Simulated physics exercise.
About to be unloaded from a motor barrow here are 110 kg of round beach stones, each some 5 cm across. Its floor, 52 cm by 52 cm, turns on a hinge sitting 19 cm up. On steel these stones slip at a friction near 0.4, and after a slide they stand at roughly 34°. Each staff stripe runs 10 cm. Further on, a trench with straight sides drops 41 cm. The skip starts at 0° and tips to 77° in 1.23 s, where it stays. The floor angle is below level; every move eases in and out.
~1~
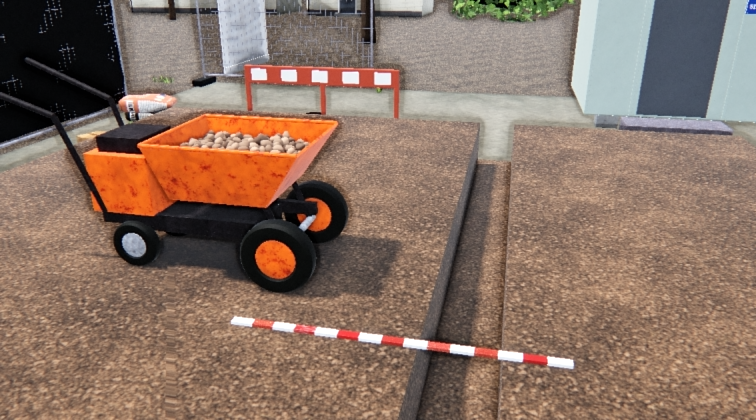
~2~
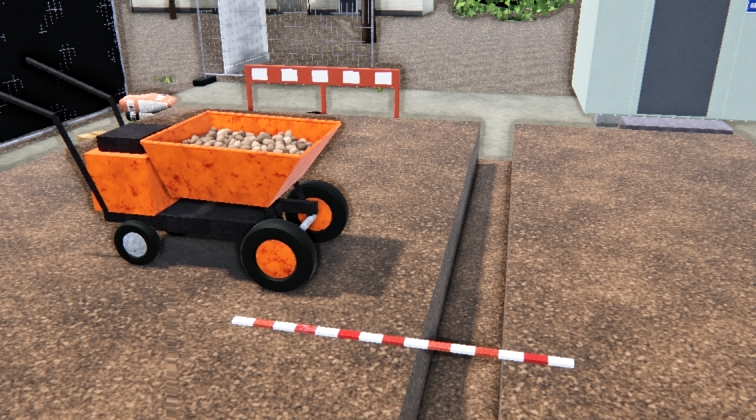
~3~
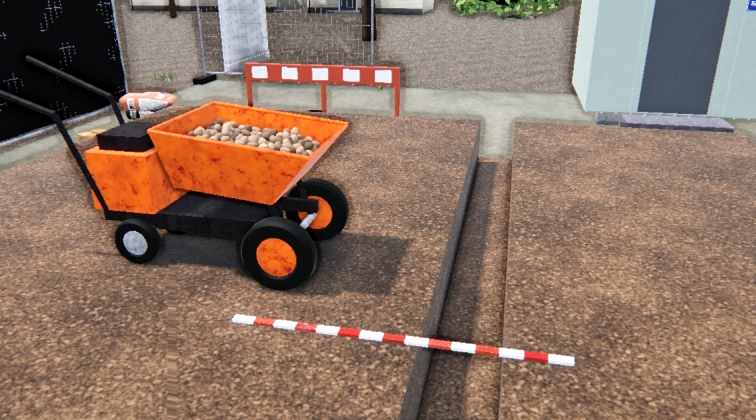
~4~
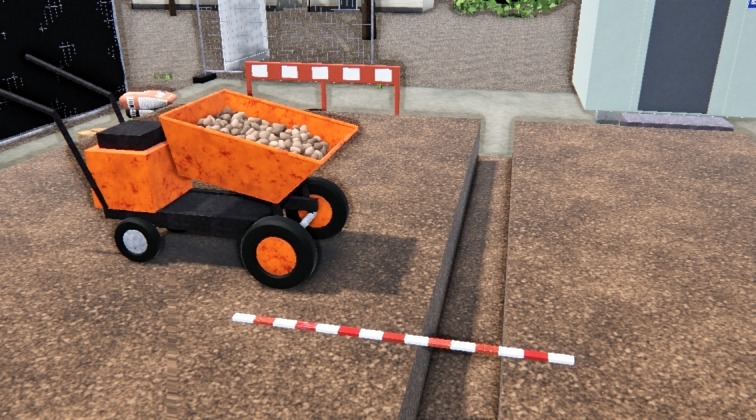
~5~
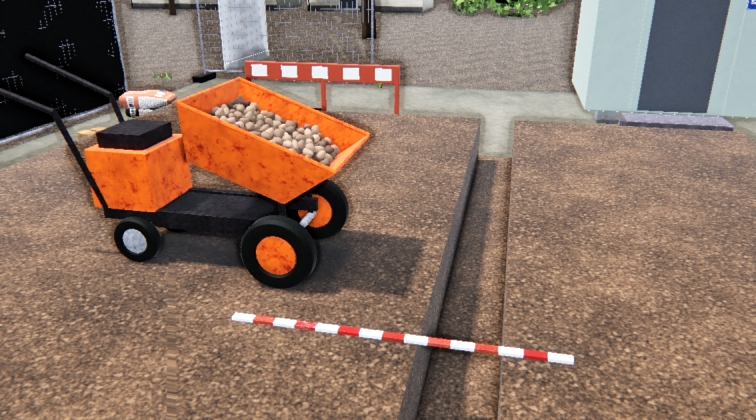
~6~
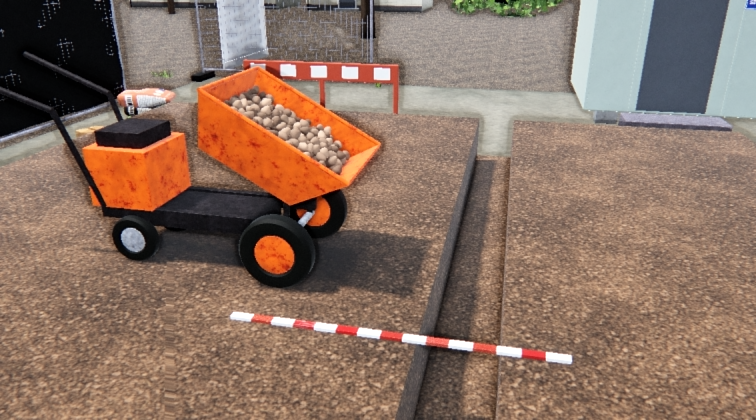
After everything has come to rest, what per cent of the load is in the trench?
I would say 82 percent.
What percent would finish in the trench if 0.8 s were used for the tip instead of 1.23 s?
Something close to 85 per cent.
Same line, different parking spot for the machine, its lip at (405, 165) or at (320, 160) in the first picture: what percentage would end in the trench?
Result: Close to 20 then close to 100 per cent.
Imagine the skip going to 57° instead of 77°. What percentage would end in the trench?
It would be close to 40 percent.
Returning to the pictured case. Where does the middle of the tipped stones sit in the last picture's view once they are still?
The tipped stones centre close to (463, 330).
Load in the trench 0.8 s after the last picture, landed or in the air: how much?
Some 40 per cent.
Then, 0.4 s after the last picture the floor is at 65°, 100 % in the skip; the foremost stones are at (399, 206).
Then, 0.8 s after the last picture the floor is at 77°, 40 % in the skip, 18 % short of the trench, 42 % in the trench; the foremost stones are at (494, 352).
Then, 1.2 s after the last picture the floor is at 77°, 9 % in the skip, 23 % short of the trench, 68 % in the trench; the foremost stones are at (496, 331).
Then, 3.1 s after the last picture the floor is at 77°, 0 % in the skip, 18 % short of the trench, 82 % in the trench; the foremost stones are at (495, 345).
